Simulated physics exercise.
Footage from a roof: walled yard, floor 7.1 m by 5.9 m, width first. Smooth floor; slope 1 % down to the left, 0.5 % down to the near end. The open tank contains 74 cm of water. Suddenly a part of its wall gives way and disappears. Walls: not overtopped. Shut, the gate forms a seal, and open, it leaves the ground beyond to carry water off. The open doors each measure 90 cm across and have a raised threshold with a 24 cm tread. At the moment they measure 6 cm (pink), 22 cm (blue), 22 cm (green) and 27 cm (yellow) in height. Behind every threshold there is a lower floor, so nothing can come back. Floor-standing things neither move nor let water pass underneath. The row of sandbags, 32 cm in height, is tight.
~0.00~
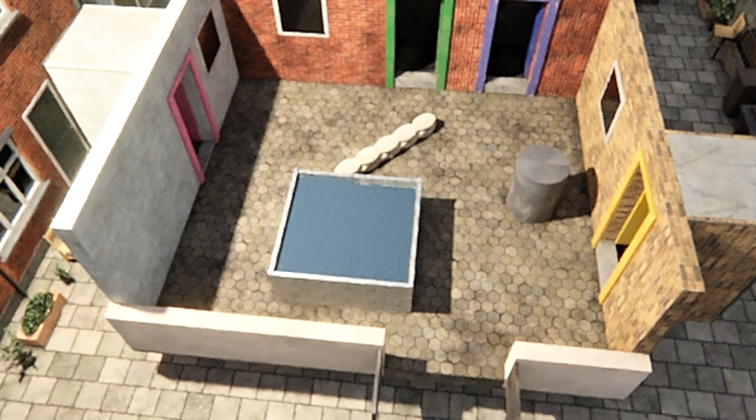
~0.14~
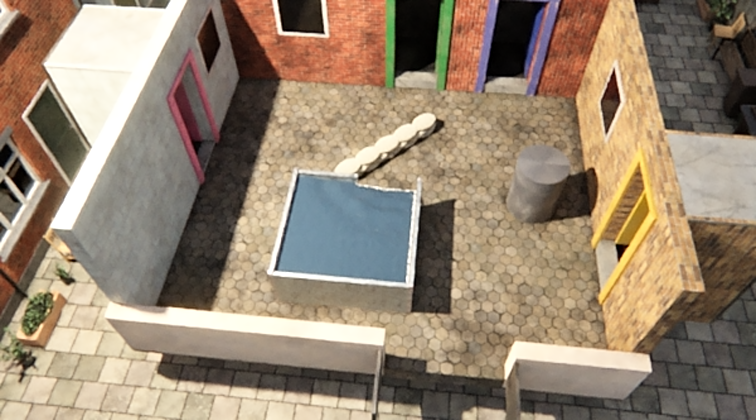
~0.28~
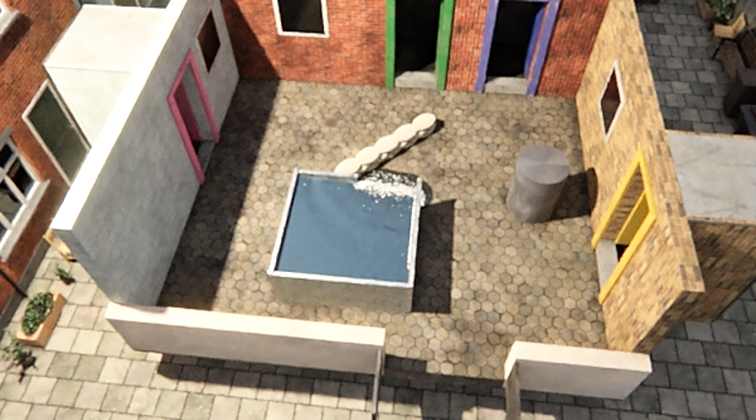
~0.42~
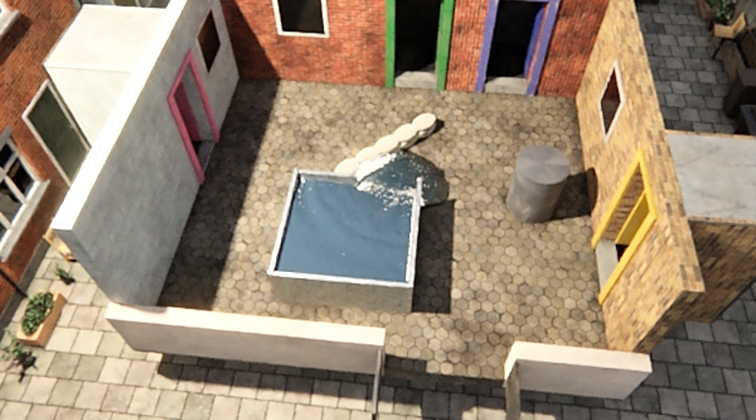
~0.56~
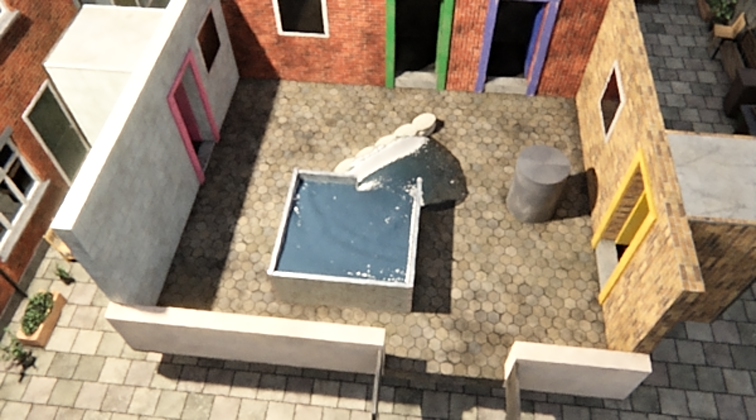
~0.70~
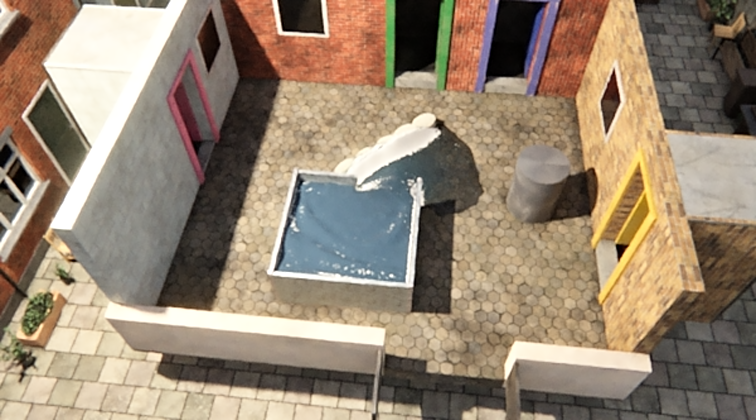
At first, an open tank of still blue water sits in a walled, paved yard beside a row of pale sandbags and a grey cylinder. Then part of its far wall disappears, and water froths at the gap, pours out and spreads across the paving along the sandbags in a widening fan.
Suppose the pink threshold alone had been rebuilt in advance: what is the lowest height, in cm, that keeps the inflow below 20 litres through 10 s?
About 6.5 cm.
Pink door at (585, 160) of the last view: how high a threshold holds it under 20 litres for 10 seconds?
About 20 cm.
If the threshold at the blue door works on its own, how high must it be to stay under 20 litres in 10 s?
At blue, roughly 21 cm.
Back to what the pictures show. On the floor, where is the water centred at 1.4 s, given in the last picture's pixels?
My guess is close to (373, 221).
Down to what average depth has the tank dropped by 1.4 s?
About 51 centimetres.
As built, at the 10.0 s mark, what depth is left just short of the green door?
Some 7.0 centimetres.
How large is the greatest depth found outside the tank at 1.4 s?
Roughly 48 cm.
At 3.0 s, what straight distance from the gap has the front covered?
Roughly 4.6 metres.
After 1.4 s water covers 20 % of the floor, deepest (48 cm) near (378, 169); it has not reached the pink door.
After 3.0 s water covers 35 % of the floor, deepest (37 cm) near (574, 108); 10 cm at the pink door, 0 litres in over its 6 cm threshold.
After 10.0 s water covers 95 % of the floor, deepest (18 cm) near (148, 330); 10 cm at the pink door, 21 litres in over its 6 cm threshold.
At the pink door as built, the water arrived by 2.5 s and peaked near 11 cm at 7.6 s.
With a threshold of 5.5 cm, 28 litres would have come in within the 10 s; with 7.5 cm, 7 litres. So under 20 litres takes about 6.5 cm.
